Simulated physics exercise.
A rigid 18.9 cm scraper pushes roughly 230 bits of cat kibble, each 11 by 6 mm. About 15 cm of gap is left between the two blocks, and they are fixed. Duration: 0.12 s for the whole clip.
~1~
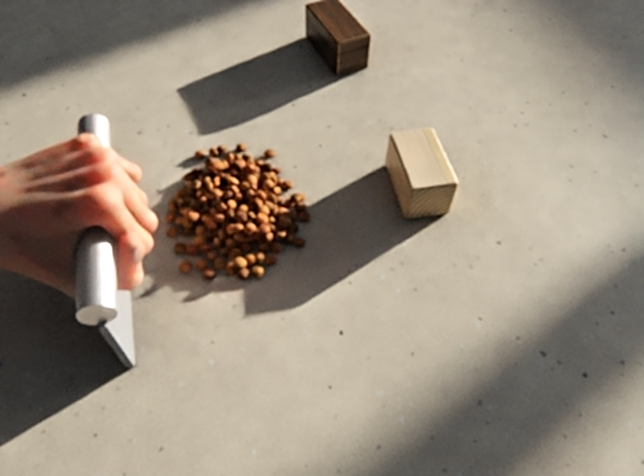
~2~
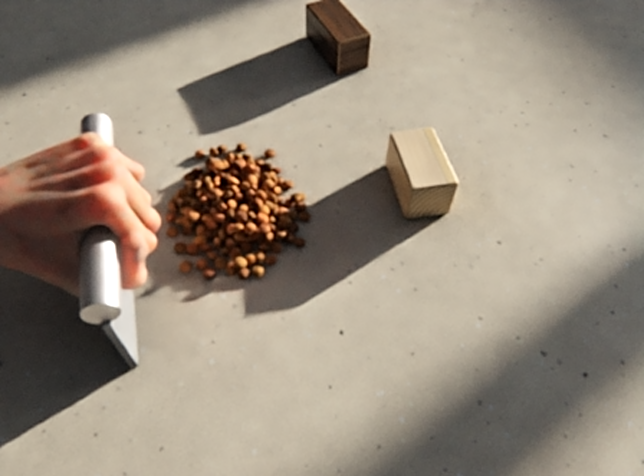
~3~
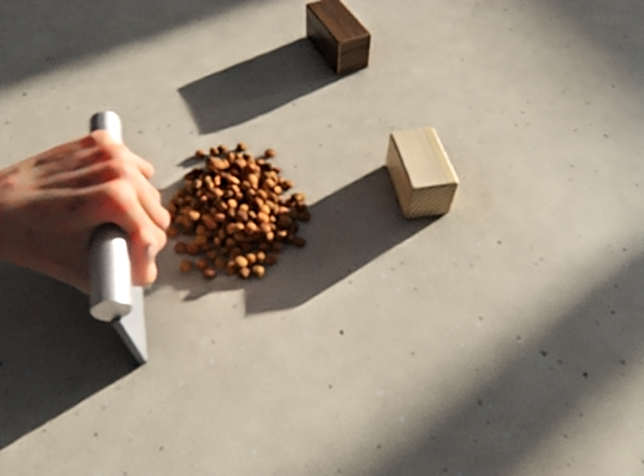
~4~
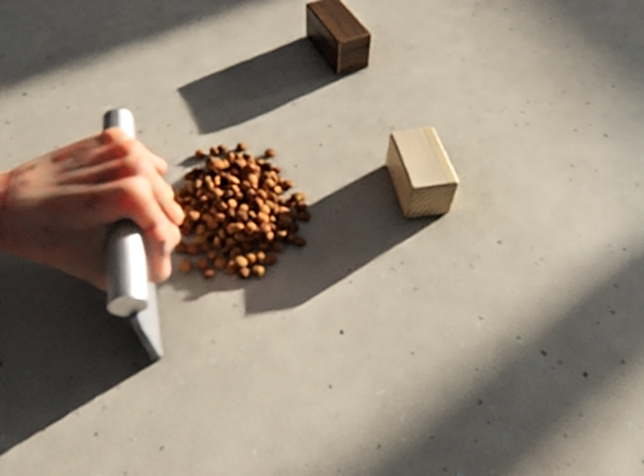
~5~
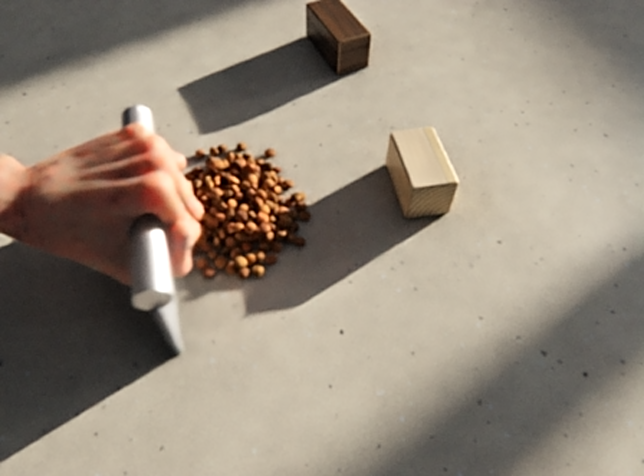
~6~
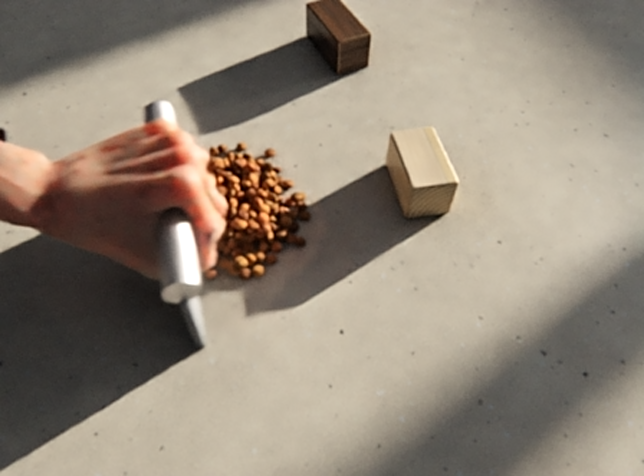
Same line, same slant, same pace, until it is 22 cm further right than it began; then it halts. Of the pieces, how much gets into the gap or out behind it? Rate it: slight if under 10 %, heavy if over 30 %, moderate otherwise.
Moderate.
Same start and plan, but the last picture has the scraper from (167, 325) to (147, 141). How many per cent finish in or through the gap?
Gap share: 5 in a hundred.
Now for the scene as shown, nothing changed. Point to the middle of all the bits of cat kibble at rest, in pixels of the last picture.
Roughly (380, 169), in pixels of the last view.
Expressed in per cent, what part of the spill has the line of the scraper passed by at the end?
About 10 %.
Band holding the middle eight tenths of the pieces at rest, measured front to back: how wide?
Estimate: Close to 18 cm.
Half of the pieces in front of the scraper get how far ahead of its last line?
Around 3 cm from the line.
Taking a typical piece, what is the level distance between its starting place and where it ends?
I'd guess near 16 cm, give or take.
Then, 0.16 s after the last picture, scraper 17 cm from its start, spill 18 cm wide; round the near block 15 %, held up before the blocks 85 %.
Then, 0.33 s after the last picture, scraper 22 cm from its start, spill 21 cm wide; in or through the gap 20 %, round the near block 25 %, held up before the blocks 60 %.
Then, 0.47 s after the last picture, scraper 22 cm from its start, spill 21 cm wide; in or through the gap 20 %, round the near block 25 %, held up before the blocks 55 %.
In the end, in or through the gap 20 %, round the near block 25 %, round the far block 0 %, held up before the blocks 55 %.
